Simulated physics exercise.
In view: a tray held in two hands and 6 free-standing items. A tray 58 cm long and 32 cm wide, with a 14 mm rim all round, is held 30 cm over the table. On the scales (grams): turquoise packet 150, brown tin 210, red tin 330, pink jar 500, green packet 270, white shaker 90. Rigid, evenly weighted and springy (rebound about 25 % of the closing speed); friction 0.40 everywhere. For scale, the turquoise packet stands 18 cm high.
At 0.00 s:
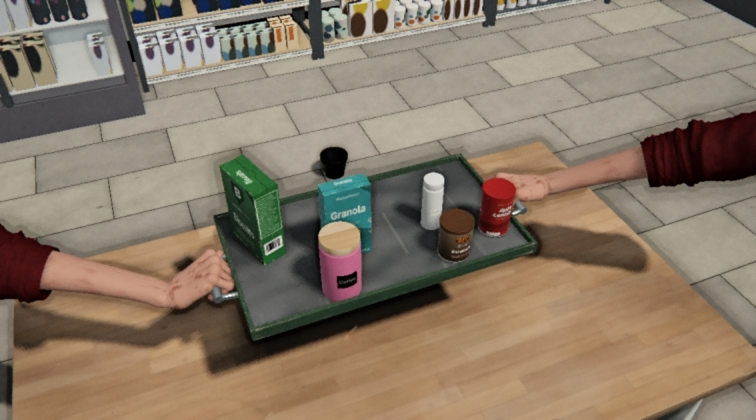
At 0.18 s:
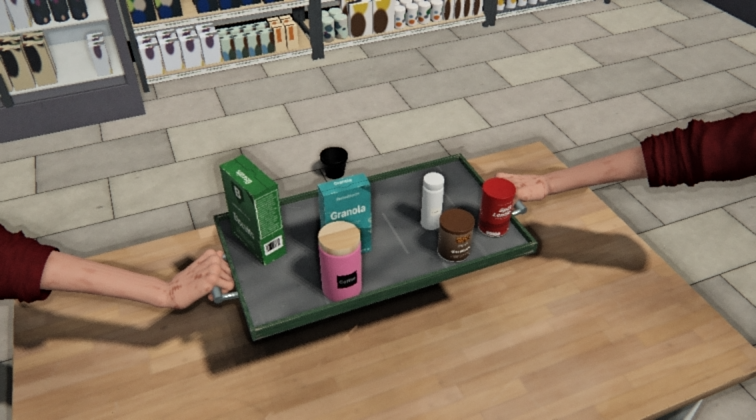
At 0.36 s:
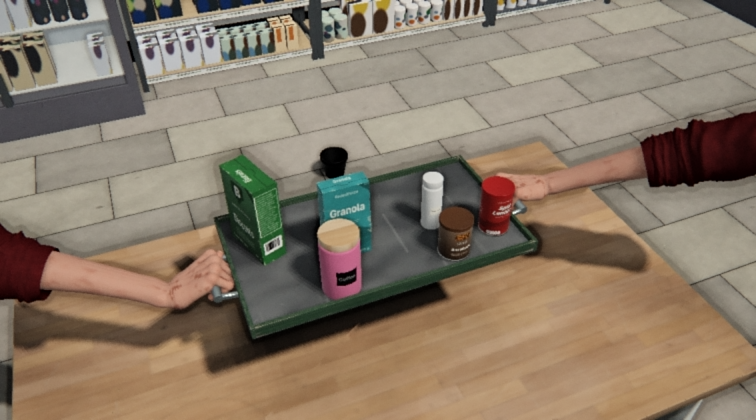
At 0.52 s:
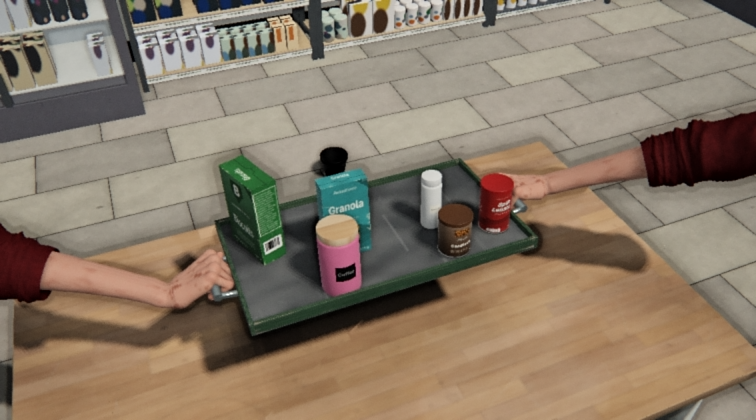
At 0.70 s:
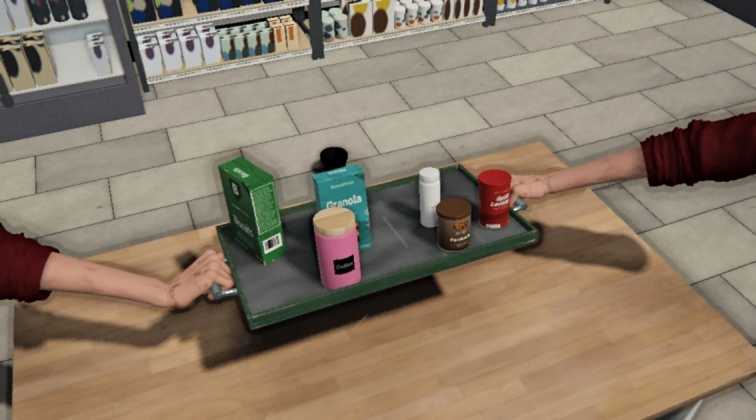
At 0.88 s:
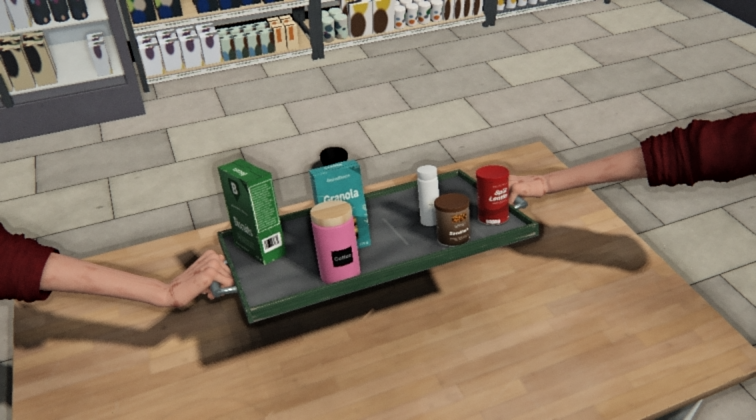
At the start, two hands hold a green-rimmed tray level above a wooden table, with a green packet, a turquoise packet, a pink jar, a white shaker and brown and red tins standing on it. Then the far edge gradually dips, and the items lean with the tray, keeping their places.
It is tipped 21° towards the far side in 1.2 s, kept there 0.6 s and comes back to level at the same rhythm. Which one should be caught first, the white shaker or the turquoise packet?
The second of the two, the turquoise packet.
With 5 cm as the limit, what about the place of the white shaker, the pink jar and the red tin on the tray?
The white shaker leaves its spot; the pink jar keeps its place; the red tin stays put.
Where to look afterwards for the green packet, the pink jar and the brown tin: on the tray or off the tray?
The green packet is still on the tray; the pink jar ends on the tray; the brown tin is still on the tray.
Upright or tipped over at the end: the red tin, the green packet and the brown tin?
The red tin stays upright; the green packet is still upright; the brown tin is still upright.
After 1.18 s, tilt 21°, far edge down; turquoise packet on its side near (328, 212); white shaker tipped 5° from how it sat near (426, 193).
After 1.48 s, tilt 21°, far edge down; turquoise packet on its side near (319, 205); white shaker on its side near (408, 196).
After 1.88 s, tilt 21°, far edge down; turquoise packet now off the tray; white shaker on its side near (410, 196).
After 2.58 s, tilt 8°, far edge down; white shaker on its side near (410, 188).
At rest (3.6 s), off the tray, turquoise packet; tipped over on the tray, white shaker; the other 4 in place, give or take 5 cm. Seen from the same camera at the end, white shaker near (411, 183), turquoise packet near (313, 242). White shaker went at 1.34 s; turquoise packet went at 1.10 s.
